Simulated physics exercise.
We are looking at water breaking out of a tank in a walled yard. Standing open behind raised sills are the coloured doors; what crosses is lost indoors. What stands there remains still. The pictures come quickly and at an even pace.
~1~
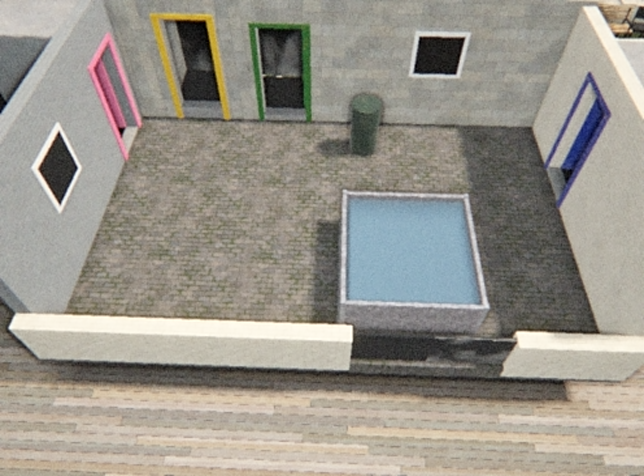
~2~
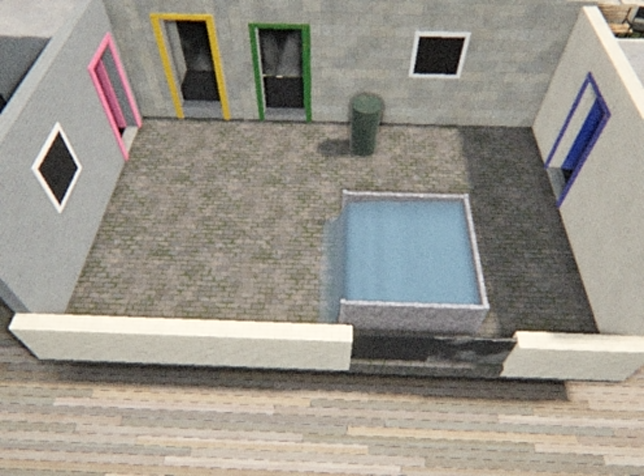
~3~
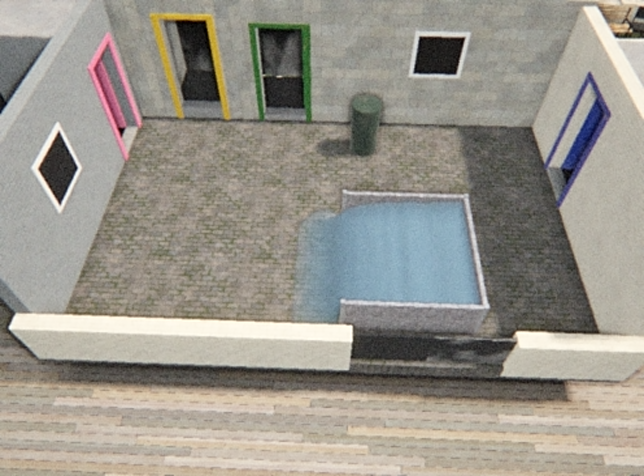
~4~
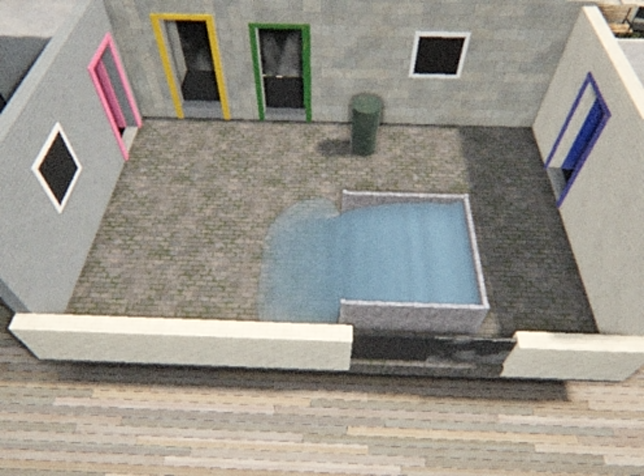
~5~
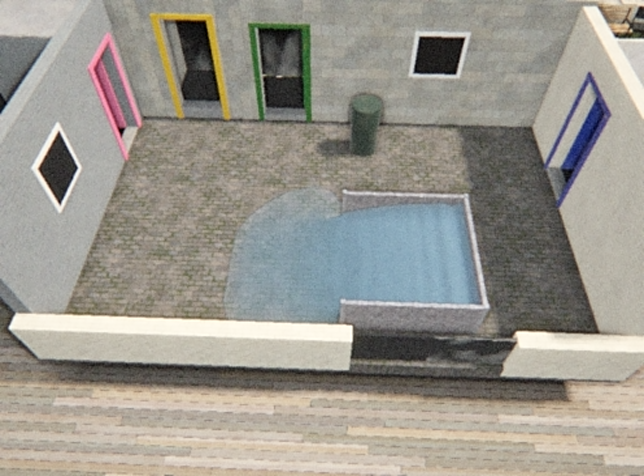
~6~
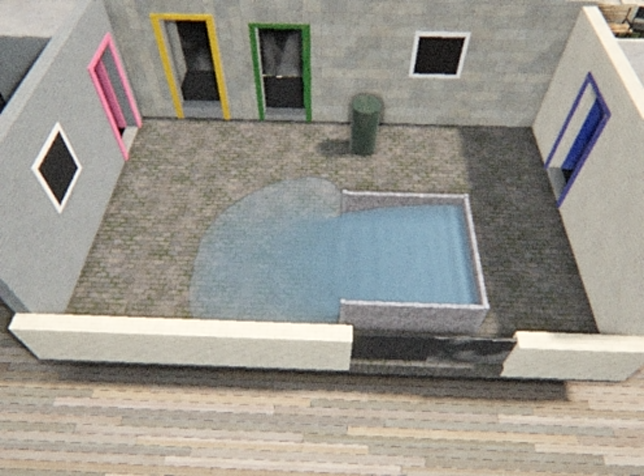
The video shows a walled yard with coloured door surrounds and a square tank of still water; the tank's left side opens and water pours out, spreading leftward across the paving in a widening, rounded sheet.
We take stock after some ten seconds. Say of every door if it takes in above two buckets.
Outcome: The green door copes honestly; the yellow door copes honestly; the pink door gets overwhelmed honestly; the blue door copes honestly.
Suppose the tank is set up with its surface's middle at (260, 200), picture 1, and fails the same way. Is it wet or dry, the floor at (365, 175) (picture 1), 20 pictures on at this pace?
Answer: Untouched.
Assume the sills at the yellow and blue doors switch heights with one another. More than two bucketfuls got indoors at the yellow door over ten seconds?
So the yellow door gets past it.
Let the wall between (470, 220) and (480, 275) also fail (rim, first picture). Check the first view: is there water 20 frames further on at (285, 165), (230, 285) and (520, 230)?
In the order you gave them, I get still bare, still bare, drenched.
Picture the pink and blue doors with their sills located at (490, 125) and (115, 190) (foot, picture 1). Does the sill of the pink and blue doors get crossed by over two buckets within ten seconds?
Pink door stays under, blue door is over.
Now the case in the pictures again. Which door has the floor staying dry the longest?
It's the blue door.
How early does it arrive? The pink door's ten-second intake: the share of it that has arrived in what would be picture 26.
It should be near 10 percent of the ten-second total.
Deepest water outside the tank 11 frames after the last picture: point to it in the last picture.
Point to roughly (56, 337).
A moment on, water covers 40 % of the floor; the green door not reached, the yellow door not reached, the pink door not reached, the blue door not reached.
Next, water covers 50 % of the floor; the green door not reached, the yellow door not reached, the pink door wet at the sill, nothing in, the blue door not reached.
Then, water covers 50 % of the floor; the green door wet at the sill, nothing in, the yellow door wet at the sill, nothing in, the pink door over two buckets in, the blue door not reached.
Later, water covers 65 % of the floor; the green door wet at the sill, nothing in, the yellow door wet at the sill, nothing in, the pink door far over two buckets in, the blue door not reached.
In the end, water covers 95 % of the floor; the green door wet at the sill, nothing in, the yellow door wet at the sill, nothing in, the pink door far over two buckets in, the blue door wet at the sill, nothing in.
